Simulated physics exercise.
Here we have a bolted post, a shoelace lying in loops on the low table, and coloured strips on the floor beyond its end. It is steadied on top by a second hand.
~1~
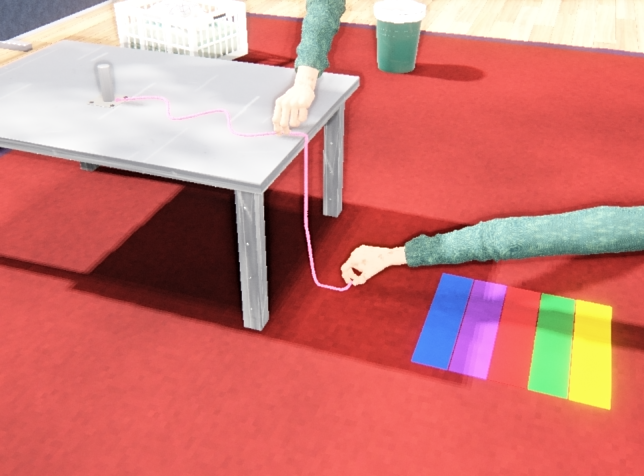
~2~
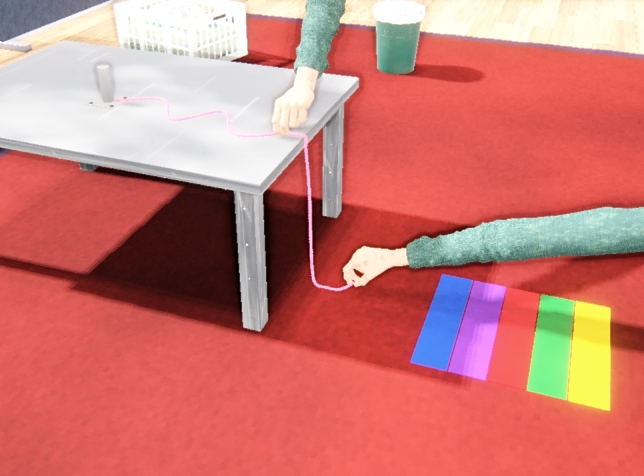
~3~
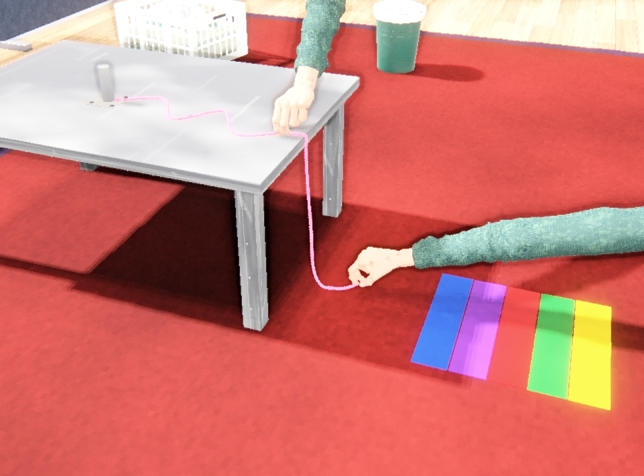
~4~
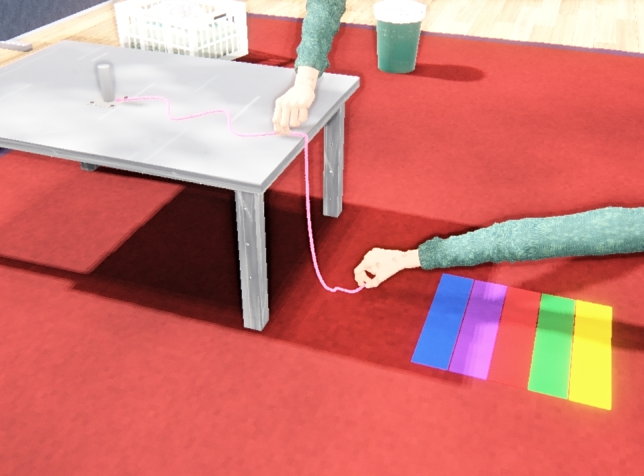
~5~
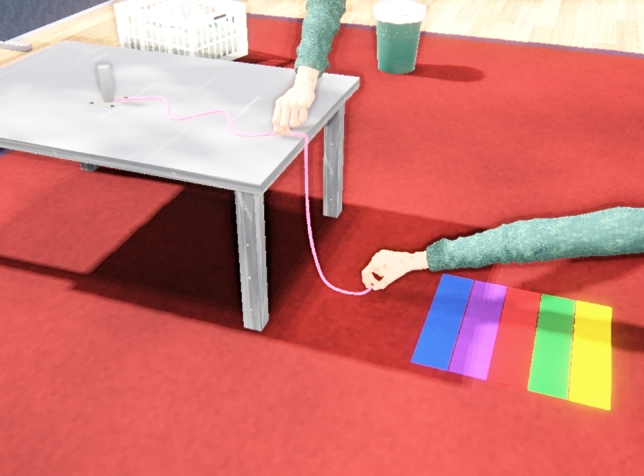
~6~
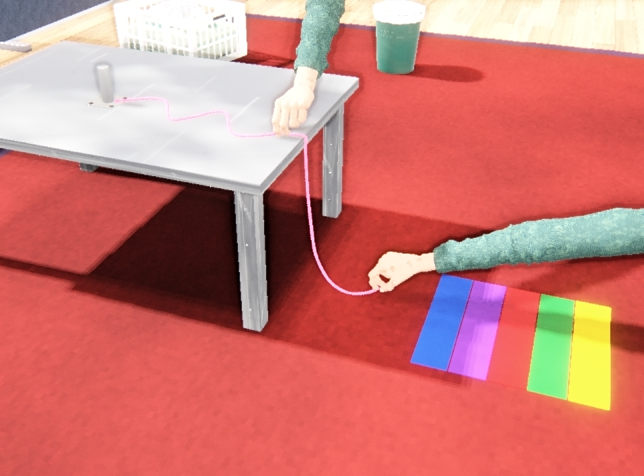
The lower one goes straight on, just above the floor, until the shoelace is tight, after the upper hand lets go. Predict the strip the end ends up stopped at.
The end ends up at the green strip.
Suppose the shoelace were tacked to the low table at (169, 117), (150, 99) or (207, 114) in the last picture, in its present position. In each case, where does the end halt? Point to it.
They end up at (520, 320), (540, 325) and (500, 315).
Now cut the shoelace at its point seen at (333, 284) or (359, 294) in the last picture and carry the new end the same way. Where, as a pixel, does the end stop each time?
Around (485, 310) for the first cut and around (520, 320) for the second.
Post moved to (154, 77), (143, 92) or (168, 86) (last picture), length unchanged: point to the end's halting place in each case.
The first try gives about (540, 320), the second about (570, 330) and the third about (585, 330).
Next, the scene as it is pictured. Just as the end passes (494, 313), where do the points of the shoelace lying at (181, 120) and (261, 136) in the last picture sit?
You'll find them at about (212, 119) and about (313, 168).
Soon after, end near (494, 313); over purple.
After that, end near (532, 321); over red.
At the stop, end near (554, 325); over green. It halts on the green strip.
